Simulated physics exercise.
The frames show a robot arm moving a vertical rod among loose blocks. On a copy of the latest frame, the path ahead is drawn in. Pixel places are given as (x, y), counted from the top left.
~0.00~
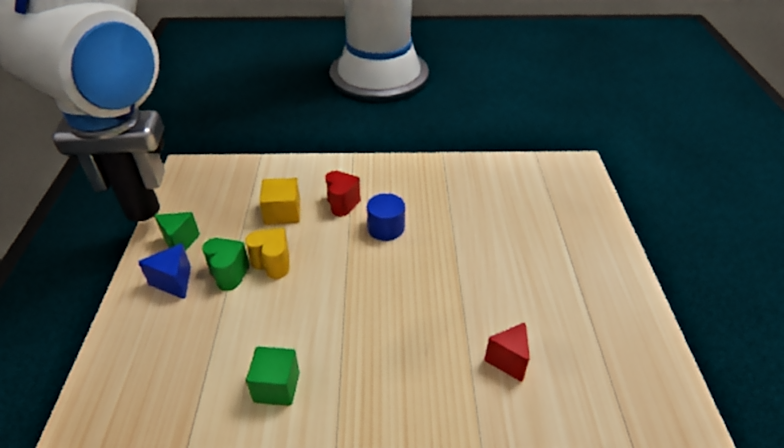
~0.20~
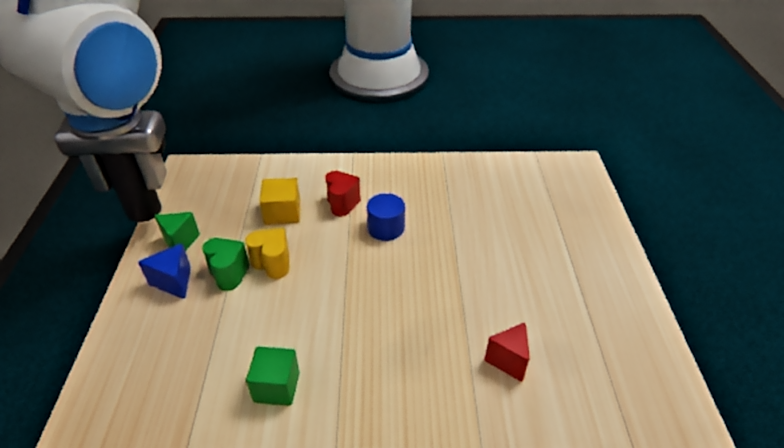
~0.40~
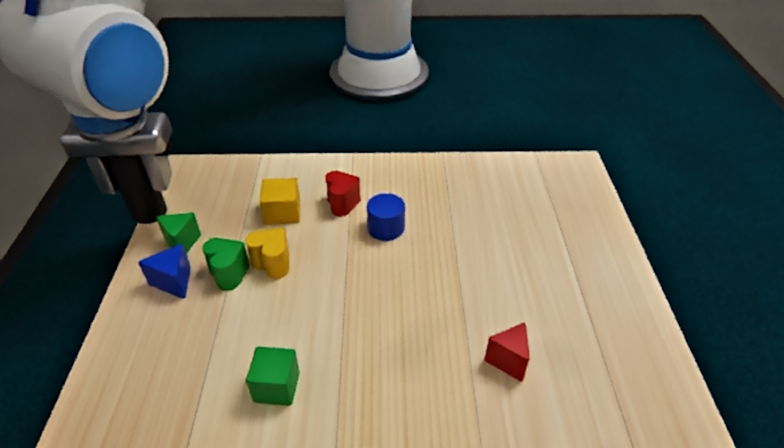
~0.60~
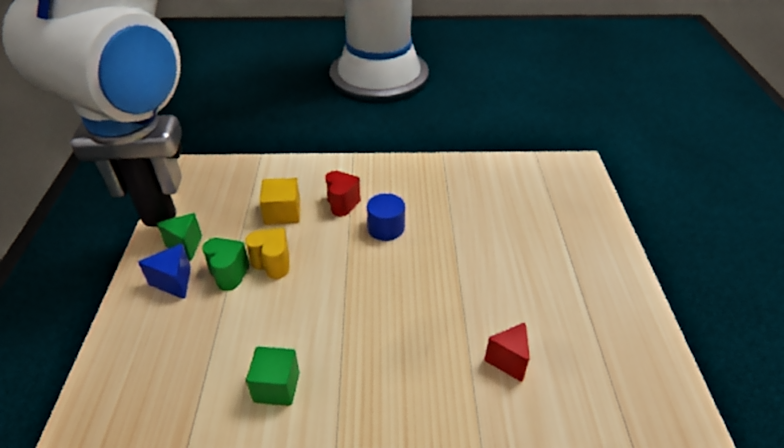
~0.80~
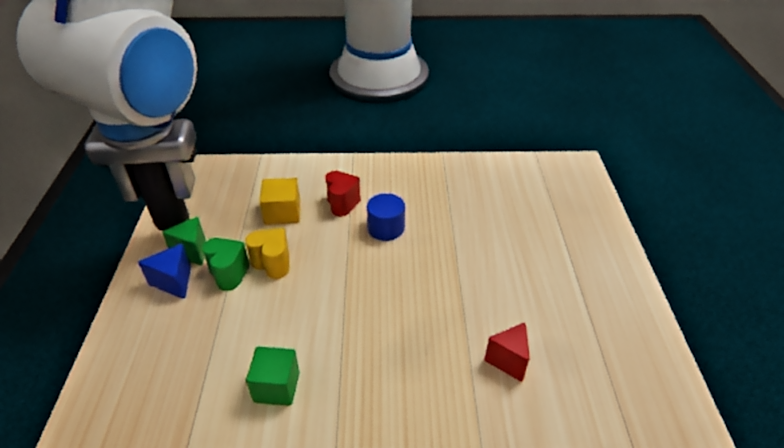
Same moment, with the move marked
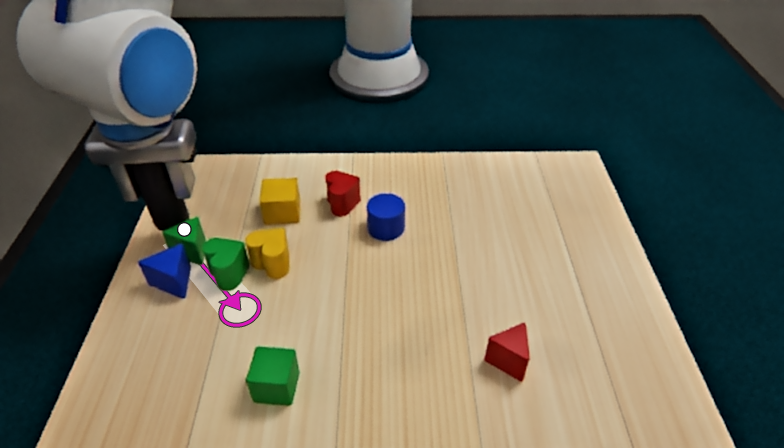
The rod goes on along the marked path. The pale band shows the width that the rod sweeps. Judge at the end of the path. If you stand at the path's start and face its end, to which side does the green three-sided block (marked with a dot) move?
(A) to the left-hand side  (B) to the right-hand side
My pick is B.
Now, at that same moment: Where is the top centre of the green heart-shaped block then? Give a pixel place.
I'd guess (272, 281).
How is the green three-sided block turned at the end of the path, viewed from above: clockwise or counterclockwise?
Top view: Clockwise.
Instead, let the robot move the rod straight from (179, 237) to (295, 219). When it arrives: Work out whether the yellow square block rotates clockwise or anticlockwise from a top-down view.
Counterclockwise from above.
The drawn path runs straight from (179, 237) to (240, 310); the dot is on the green three-sided block.
On the path given first. One third of the way, rod at (192, 243); blue three-sided block at (161, 269), turned 40° clockwise; green three-sided block at (201, 257), turned 20° clockwise; green heart-shaped block at (235, 260), turned 55° anticlockwise.
Two thirds of the way, rod at (213, 267); blue three-sided block at (159, 273), turned 75° clockwise; green three-sided block at (210, 286); green heart-shaped block at (245, 271), turned 105° anticlockwise.
At the end, rod at (235, 293); blue three-sided block at (159, 273), turned 75° clockwise; green three-sided block at (218, 314), turned 60° clockwise; green heart-shaped block at (272, 281), turned 125° anticlockwise; yellow heart-shaped block not moved.
